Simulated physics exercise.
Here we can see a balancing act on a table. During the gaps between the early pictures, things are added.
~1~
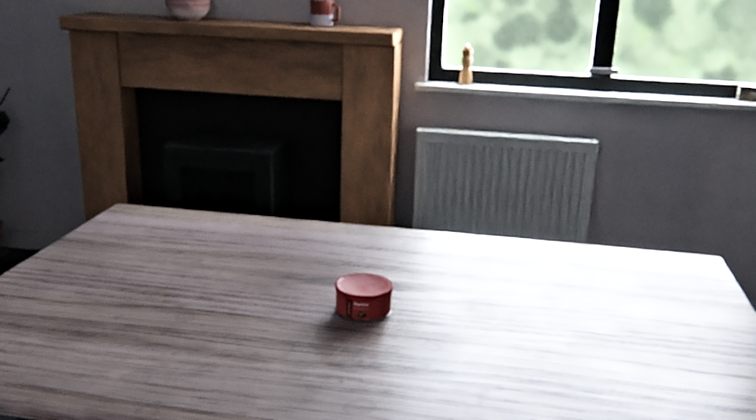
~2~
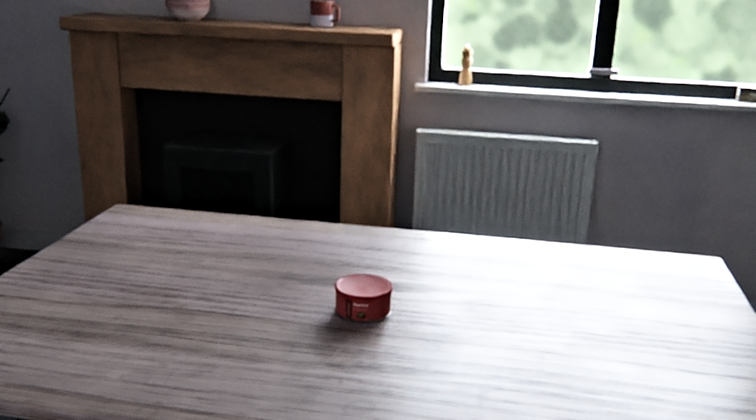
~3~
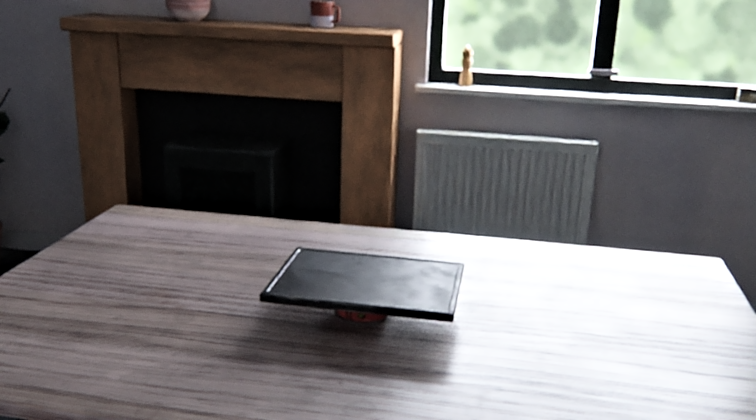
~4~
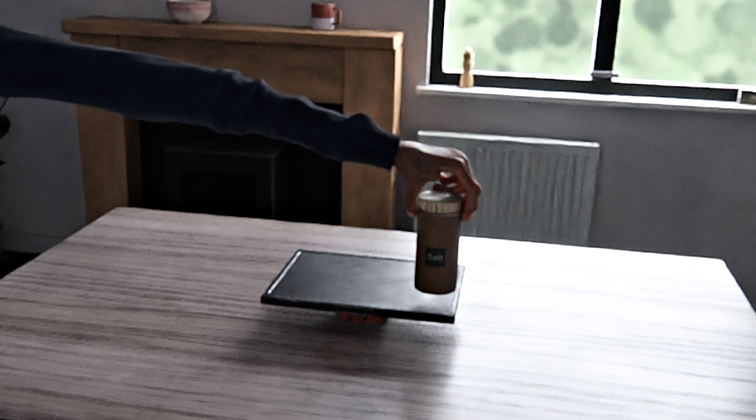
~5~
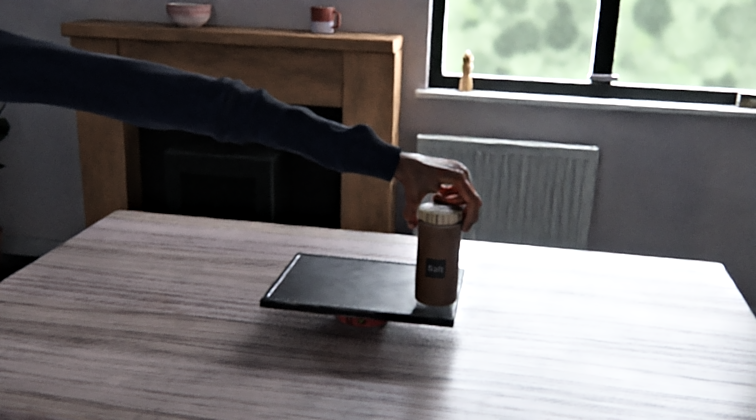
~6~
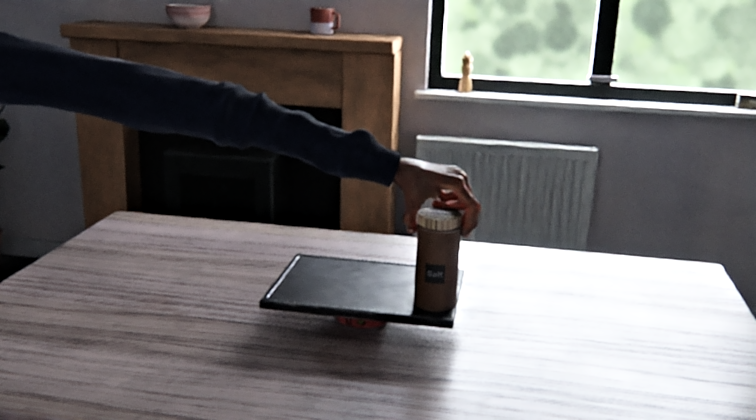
Hand lowering a brown jar onto the right end of a black lid resting on a small red tub on a table.
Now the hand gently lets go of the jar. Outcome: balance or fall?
It will most likely end up unbalanced.
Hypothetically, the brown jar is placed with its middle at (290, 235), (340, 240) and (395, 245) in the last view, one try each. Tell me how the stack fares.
Try one: Collapse; try two: Stable; try three: Stable.
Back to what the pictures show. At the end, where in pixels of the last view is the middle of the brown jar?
Somewhere around (514, 306) in the last picture.
Then, 0.40 s past the last view, brown jar now fallen; black lid rocked 26° from its first pose.
Then, 0.80 s past the last view, black lid rocked 10° from its first pose.
Finally, fallen, brown jar; the other 2 still in place. Final places as the last picture's camera would see them, brown jar near (514, 306). The stack loses its balance.
